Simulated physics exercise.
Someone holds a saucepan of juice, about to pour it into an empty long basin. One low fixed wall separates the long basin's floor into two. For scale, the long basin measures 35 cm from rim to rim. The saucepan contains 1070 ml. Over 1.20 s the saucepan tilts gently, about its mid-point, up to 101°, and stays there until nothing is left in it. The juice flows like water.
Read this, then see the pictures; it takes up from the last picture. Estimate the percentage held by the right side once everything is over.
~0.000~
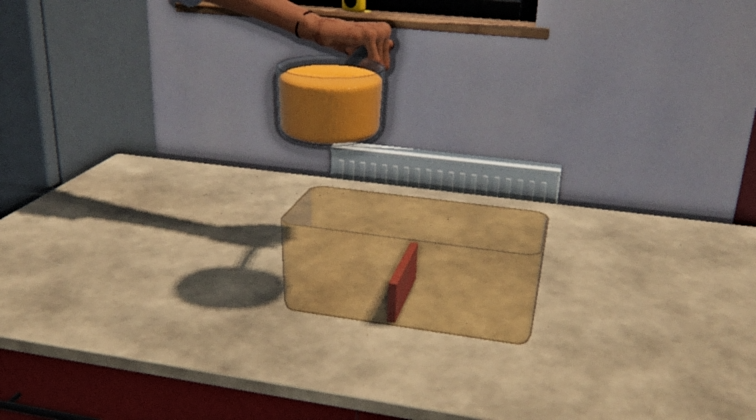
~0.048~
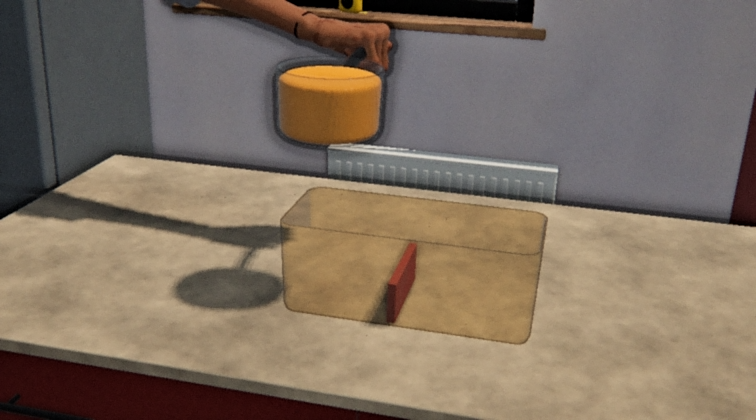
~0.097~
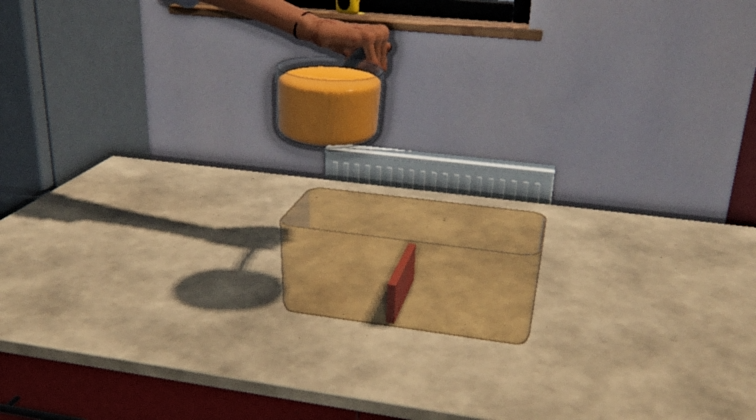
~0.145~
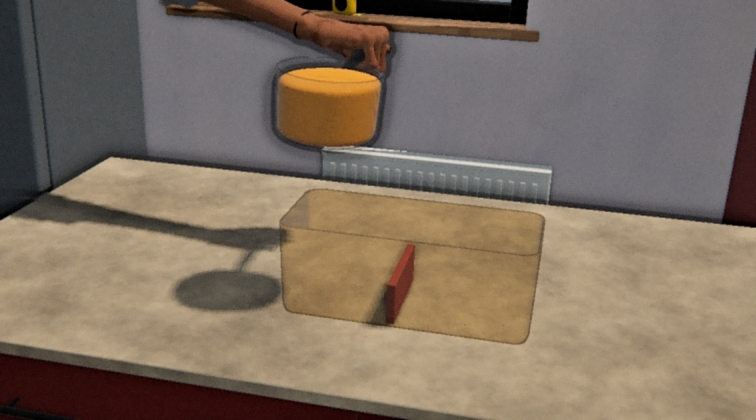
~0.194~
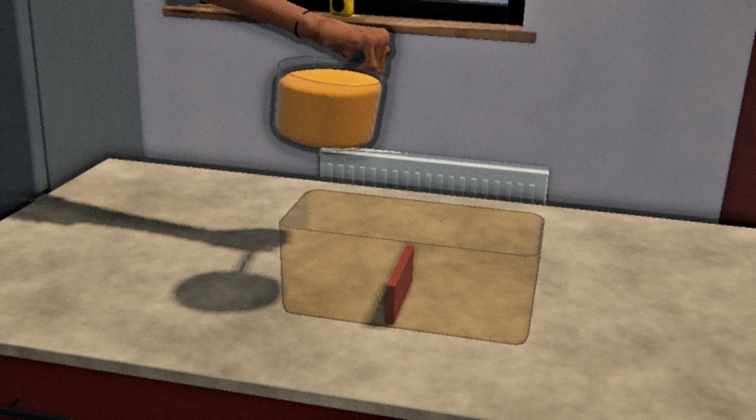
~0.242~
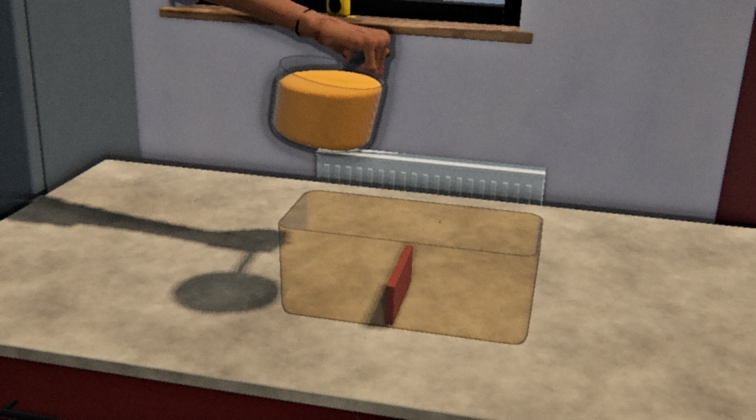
I would say 88 per cent.
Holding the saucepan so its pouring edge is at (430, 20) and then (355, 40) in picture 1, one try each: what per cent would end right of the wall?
The first try gives around 95 percent, the second around 65 percent.
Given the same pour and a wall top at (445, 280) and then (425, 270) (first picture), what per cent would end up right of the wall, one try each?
First try about 35 %, second try about 70 %.
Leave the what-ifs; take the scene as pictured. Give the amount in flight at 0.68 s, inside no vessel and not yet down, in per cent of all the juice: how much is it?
Close to 24 per cent, I'd say.
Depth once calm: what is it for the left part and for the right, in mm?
Some 6 mm on the left and some 36 mm on the right.
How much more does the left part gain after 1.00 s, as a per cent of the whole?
Near 10 percent, more or less.
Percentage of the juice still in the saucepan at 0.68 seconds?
70 %.
By 0.68 s the tilt is 61° and 69 per cent is still to pour, 1 is left of the wall and 6 right of it.
By 1.00 s the tilt is 94° and 18 per cent is still to pour, 1 is left of the wall and 65 right of it.
By 1.34 s the tilt is 101° and 2 per cent is still to pour, 9 is left of the wall and 86 right of it.
By 1.70 s the tilt is 101° and 0 per cent is still to pour, 12 is left of the wall and 88 right of it.
At rest 12 per cent lies left of the wall, 88 right of it and 0 outside.
